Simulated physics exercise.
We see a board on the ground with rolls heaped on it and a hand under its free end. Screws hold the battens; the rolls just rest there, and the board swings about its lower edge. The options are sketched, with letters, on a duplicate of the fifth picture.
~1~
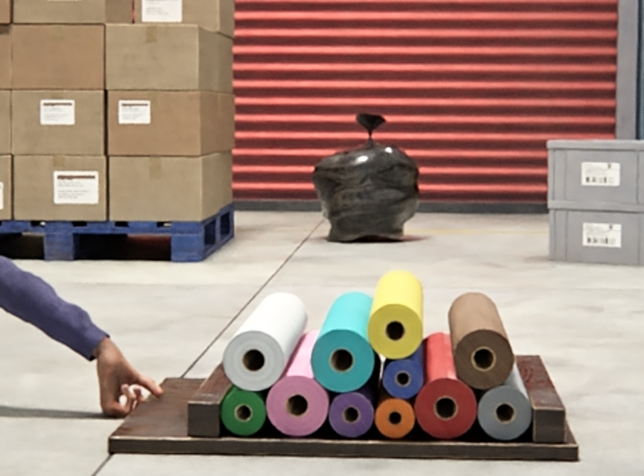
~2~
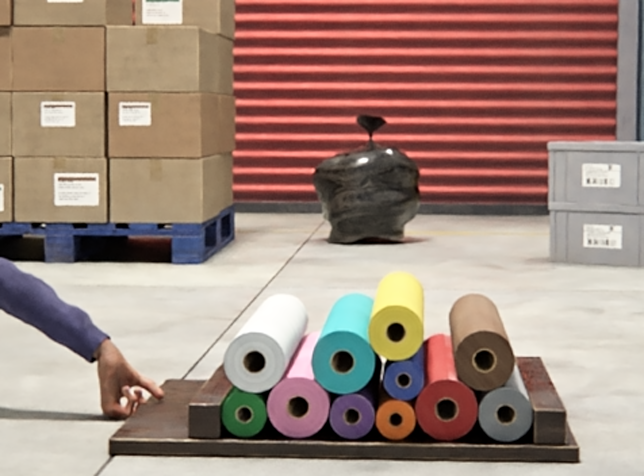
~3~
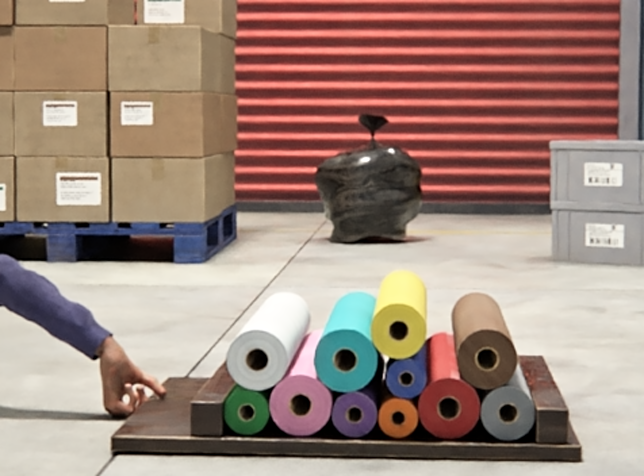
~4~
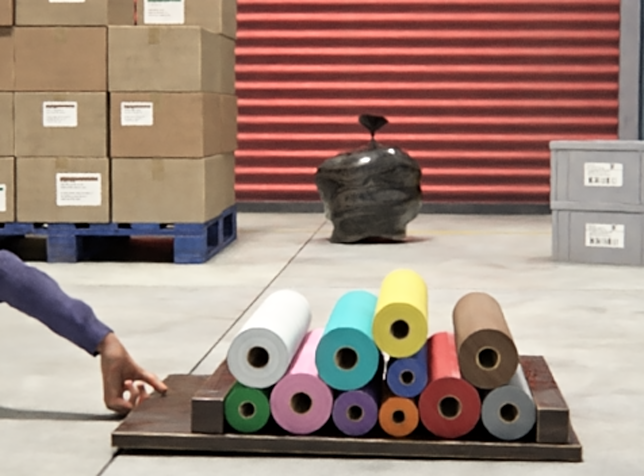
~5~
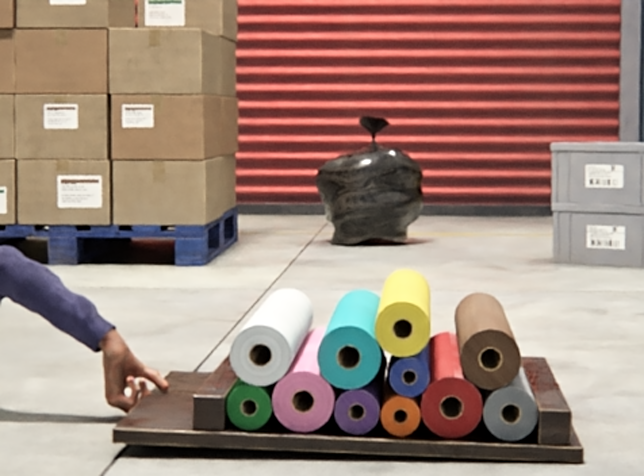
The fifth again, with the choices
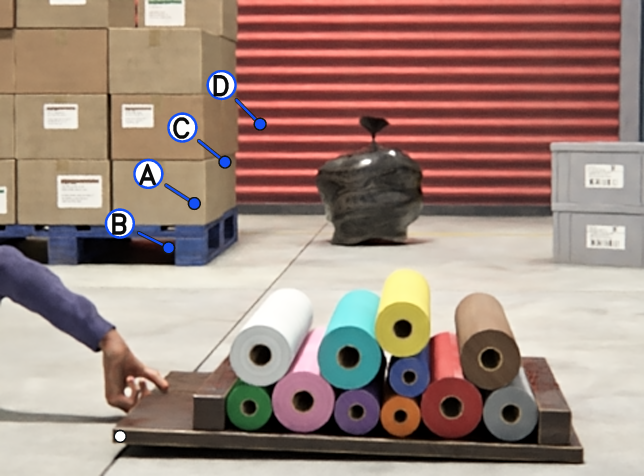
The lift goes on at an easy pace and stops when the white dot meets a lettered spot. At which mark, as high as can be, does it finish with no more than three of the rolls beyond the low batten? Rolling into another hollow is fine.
C is the limit.
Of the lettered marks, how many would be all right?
Three of the four.
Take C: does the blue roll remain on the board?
Yes.
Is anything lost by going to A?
Yes.
On the marked copy, A at (194, 203); B at (169, 248); C at (225, 162); D at (260, 124); the white dot at (120, 436).
With C. Early on, board at 20°.
Further on, board at 38°.
At the end, board at 39°, two over the low batten (brown, yellow).
As for the rest, A two over the low batten (brown, yellow); B two over the low batten (brown, yellow); D five over the low batten.
